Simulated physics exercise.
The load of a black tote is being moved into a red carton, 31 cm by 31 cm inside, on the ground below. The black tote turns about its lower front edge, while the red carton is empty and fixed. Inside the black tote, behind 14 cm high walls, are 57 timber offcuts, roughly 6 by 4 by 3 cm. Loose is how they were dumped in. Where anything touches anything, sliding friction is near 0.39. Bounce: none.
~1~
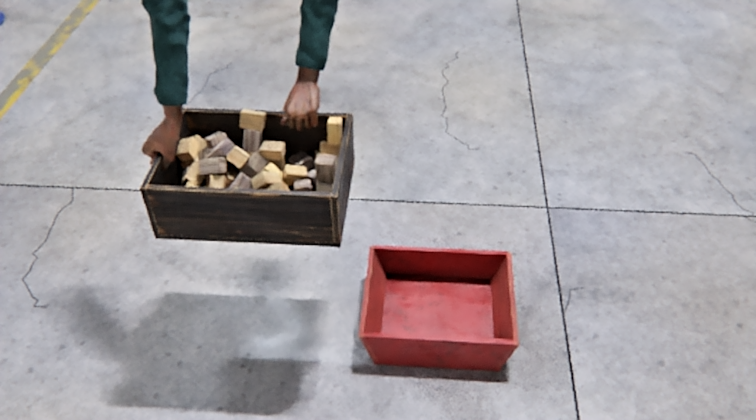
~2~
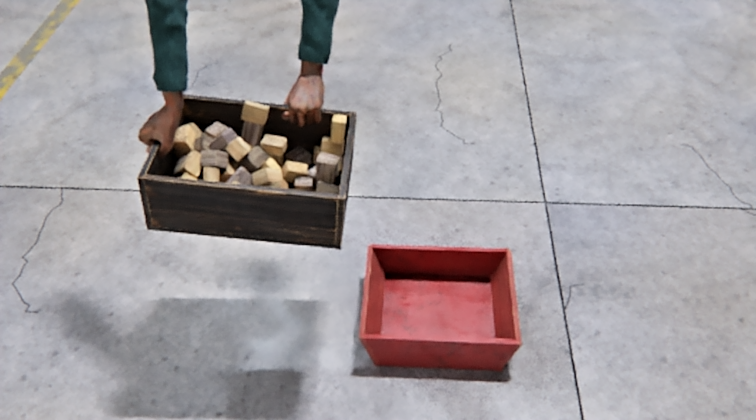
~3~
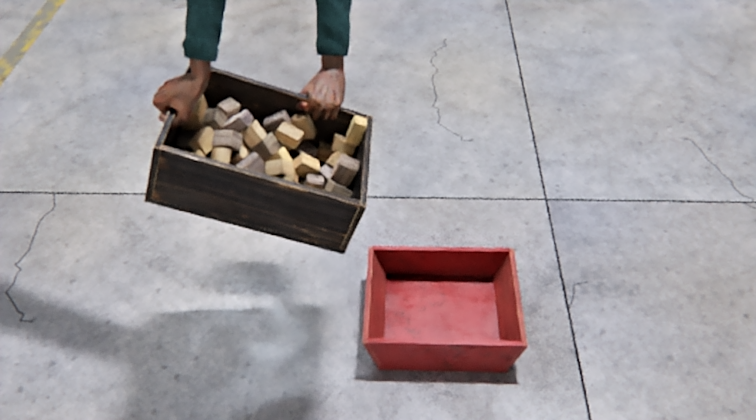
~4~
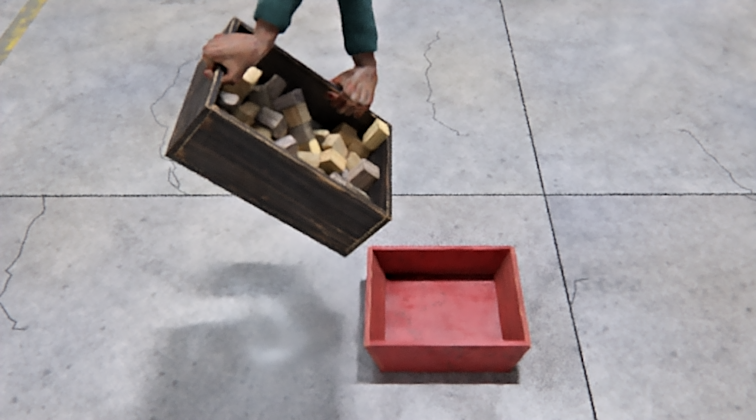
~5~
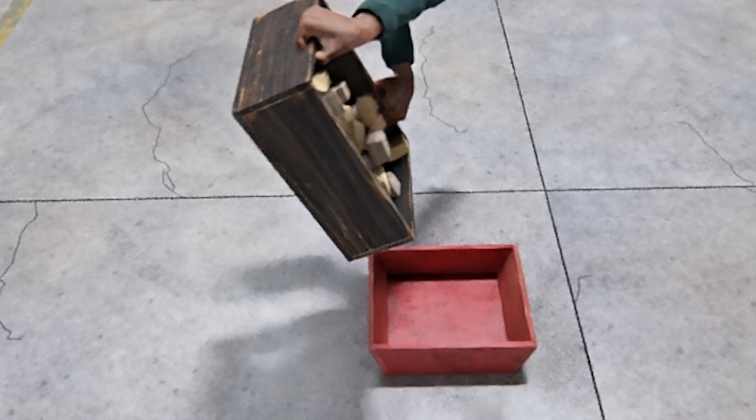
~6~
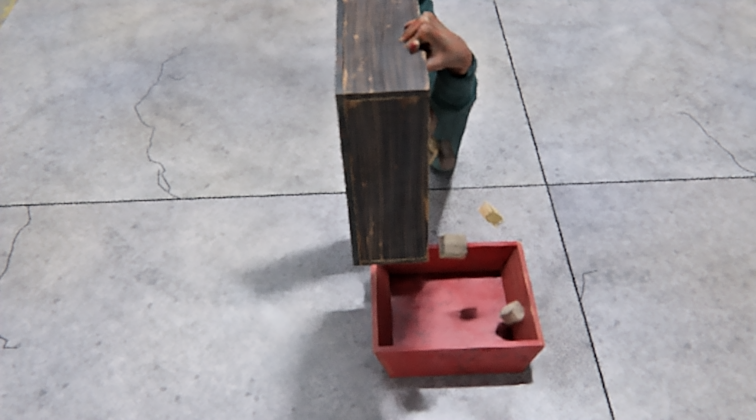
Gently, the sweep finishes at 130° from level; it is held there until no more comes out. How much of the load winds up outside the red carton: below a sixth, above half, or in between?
Most likely a share below one sixth is left outside the container.
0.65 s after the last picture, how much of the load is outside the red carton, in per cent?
Roughly 0 percent.
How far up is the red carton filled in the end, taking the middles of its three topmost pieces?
Around 11 centimetres.
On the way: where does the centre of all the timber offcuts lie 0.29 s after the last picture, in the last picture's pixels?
Somewhere around pixel (412, 196) in the last view.
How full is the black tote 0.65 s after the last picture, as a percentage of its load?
I'd say close to 20 in a hundred.
Then, 0.29 s after the last picture, tilt 110°; 40 still in the black tote, 6 in the red carton and 11 in the air.
Then, 0.65 s after the last picture, tilt 127°; 12 still in the black tote, 36 in the red carton and 9 in the air.
Then, 1.15 s after the last picture, tilt 130°; 57 in the red carton.
When it is over (1.80 s after the last picture), 57 in the red carton. Asked share, 0 of 57, 0 per cent.
